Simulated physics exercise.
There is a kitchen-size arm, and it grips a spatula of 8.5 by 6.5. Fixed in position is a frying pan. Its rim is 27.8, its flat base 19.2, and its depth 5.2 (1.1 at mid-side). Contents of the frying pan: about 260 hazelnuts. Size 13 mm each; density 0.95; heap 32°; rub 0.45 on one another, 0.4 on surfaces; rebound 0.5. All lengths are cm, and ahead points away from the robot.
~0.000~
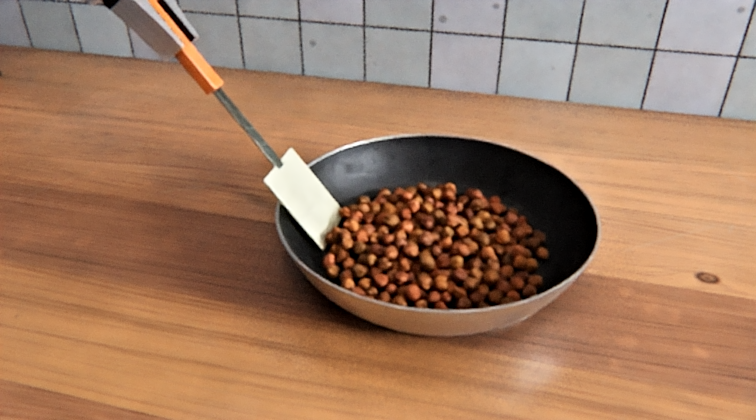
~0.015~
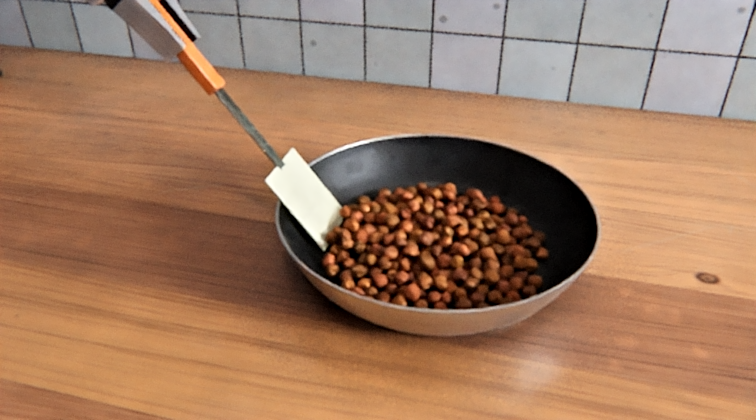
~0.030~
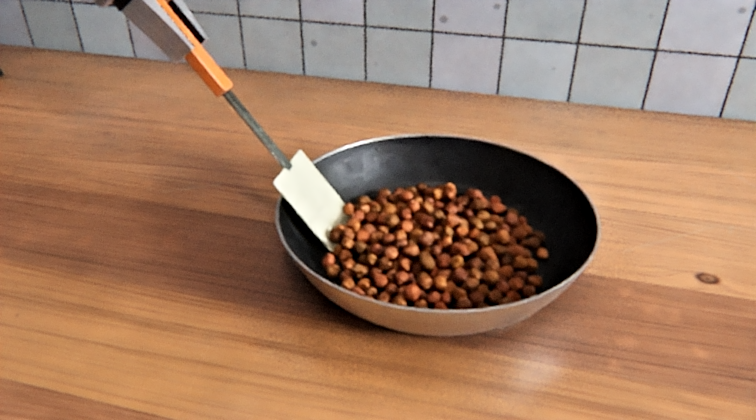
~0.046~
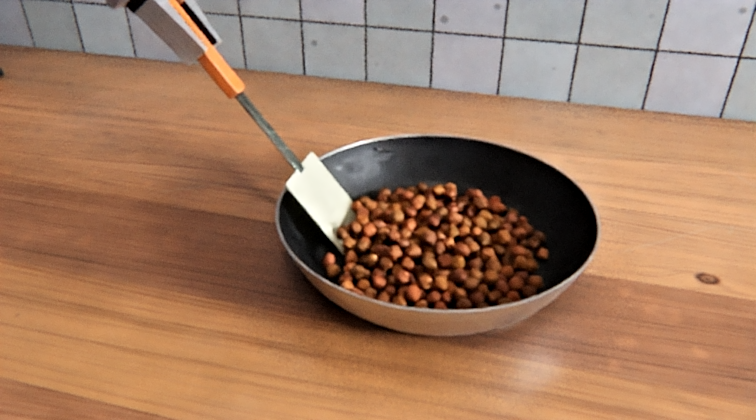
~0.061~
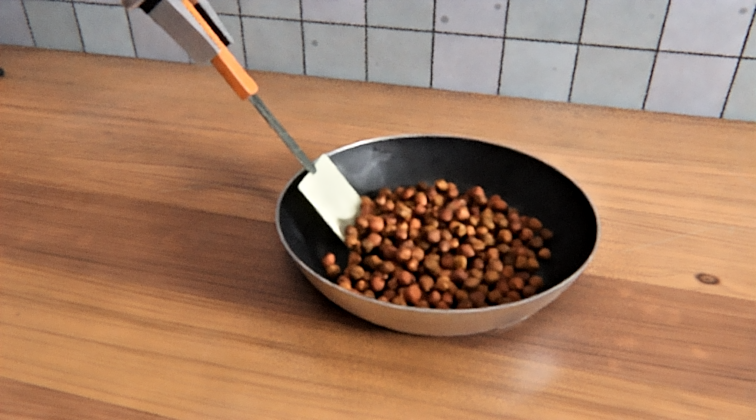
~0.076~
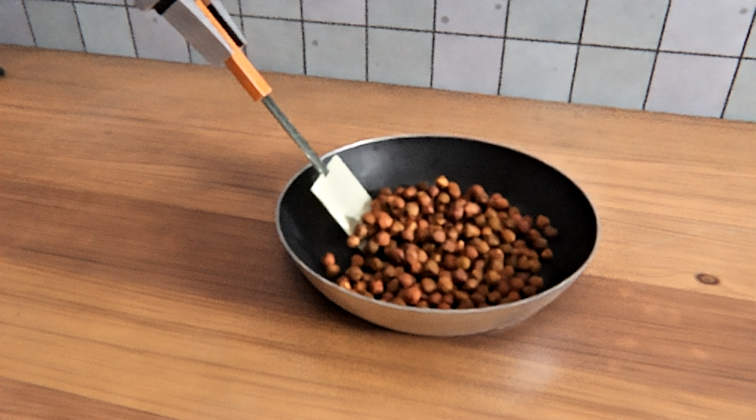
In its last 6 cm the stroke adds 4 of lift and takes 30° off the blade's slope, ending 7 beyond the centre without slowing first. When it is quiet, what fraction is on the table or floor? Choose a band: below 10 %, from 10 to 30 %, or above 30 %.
Below 10 %.
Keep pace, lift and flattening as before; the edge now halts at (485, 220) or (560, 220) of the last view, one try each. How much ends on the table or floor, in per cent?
Estimates, in order: 0 % and 15 %.
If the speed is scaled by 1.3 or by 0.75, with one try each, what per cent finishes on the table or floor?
5 and 0 %.
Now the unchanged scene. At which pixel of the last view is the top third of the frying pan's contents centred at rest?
It is centred near (530, 247) in the last view.
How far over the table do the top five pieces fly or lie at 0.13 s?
Somewhere near 5 cm, I'd say.
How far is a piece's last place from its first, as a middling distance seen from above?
Somewhere near 3 centimetres, I reckon.
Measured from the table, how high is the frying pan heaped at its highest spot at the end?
Peak at rest, approximately 5.0 centimetres.
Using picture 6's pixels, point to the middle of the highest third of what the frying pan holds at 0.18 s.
Around (482, 239).
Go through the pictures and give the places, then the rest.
The first picture shows the spatula top edge at (278, 163), sloping 52°; upper third of the load around (436, 237), from x 330 to 540, top at y 190; 265 in the frying pan.
The second picture shows the spatula top edge at (279, 164), sloping 52°; upper third of the load around (435, 237), from x 330 to 540, top at y 190.
The third picture shows the spatula top edge at (287, 165), sloping 52°; upper third of the load around (430, 237), from x 330 to 540, top at y 190.
The fourth picture shows the spatula top edge at (299, 168), sloping 52°; upper third of the load around (432, 234), from x 330 to 540, top at y 190.
The fifth picture shows the spatula top edge at (311, 169), sloping 52°; upper third of the load around (435, 230), from x 330 to 545, top at y 185.
The sixth picture shows the spatula top edge at (324, 171), sloping 52°; upper third of the load around (439, 230), from x 330 to 550, top at y 180; 265 in the frying pan.
After 0.13 s, sloping 52°, highest piece 5 above the table; 265 in the frying pan.
After 0.18 s, sloping 41°, highest piece 6 above the table; 265 in the frying pan.
After 0.41 s, sloping 22°, highest piece 5 above the table; 262 in the frying pan, 2 on the table or floor, 1 on the blade or in flight.
After 1.46 s, sloping 22°, highest piece 5 above the table; 262 in the frying pan, 3 on the table or floor.
In the end, 262 in the frying pan, 3 on the table or floor. That is 1 % on the table or floor.
